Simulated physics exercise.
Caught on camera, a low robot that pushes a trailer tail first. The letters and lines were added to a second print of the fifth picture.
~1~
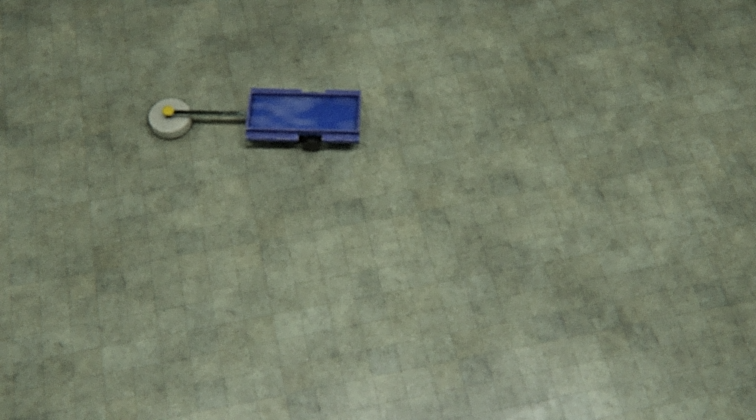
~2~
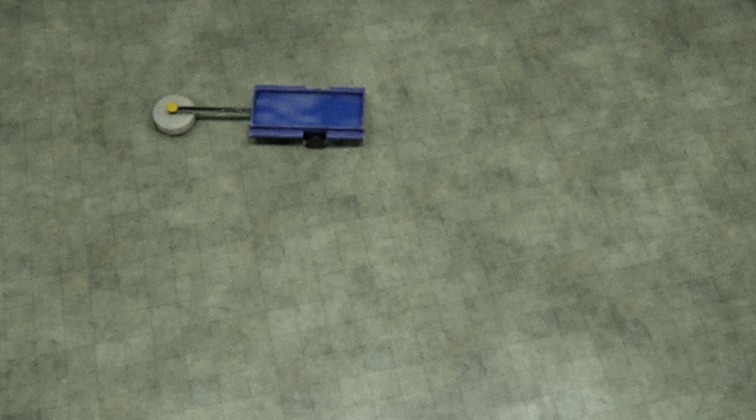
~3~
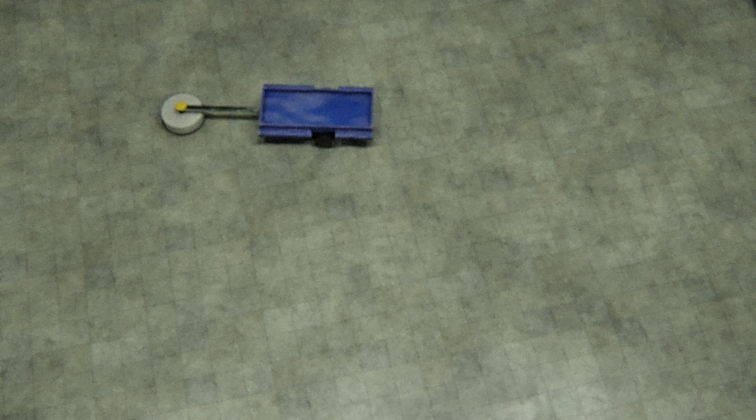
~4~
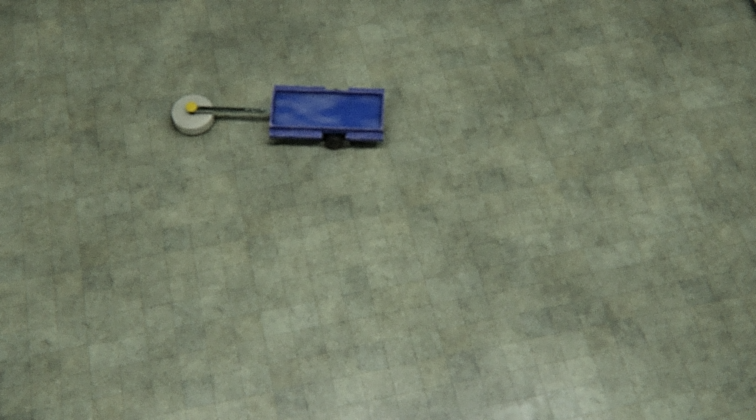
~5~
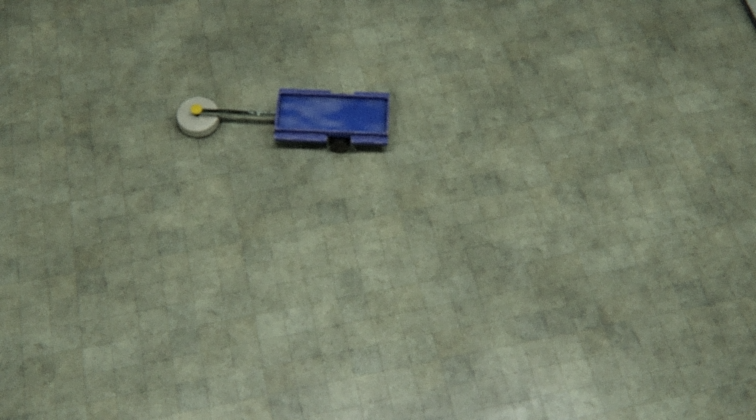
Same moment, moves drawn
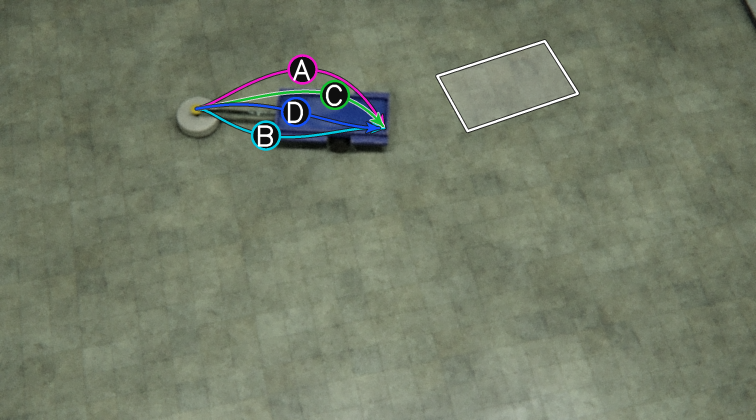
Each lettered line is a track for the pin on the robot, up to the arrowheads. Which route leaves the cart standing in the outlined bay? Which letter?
The robot should drive B.
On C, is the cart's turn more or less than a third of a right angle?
It turns less than that.
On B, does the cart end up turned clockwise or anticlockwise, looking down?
It turns anticlockwise.
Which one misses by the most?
The widest miss is A.
On the marked copy, A from (196, 109) via (303, 69) to (384, 128); B from (196, 109) via (282, 137) to (384, 128); C from (196, 109) via (297, 92) to (383, 126); D from (196, 109) via (289, 110) to (379, 128); the bay at (507, 85).
Following B. Soon after the start, robot (257, 140), cart (391, 114).
Later, robot (325, 140), cart (454, 102).
In the end, robot (384, 135), cart (507, 88); the cart stands in the bay.
As for the rest, A leaves the cart at (505, 193), out of the bay; C leaves the cart at (520, 156), out of the bay; D leaves the cart at (521, 126), out of the bay.
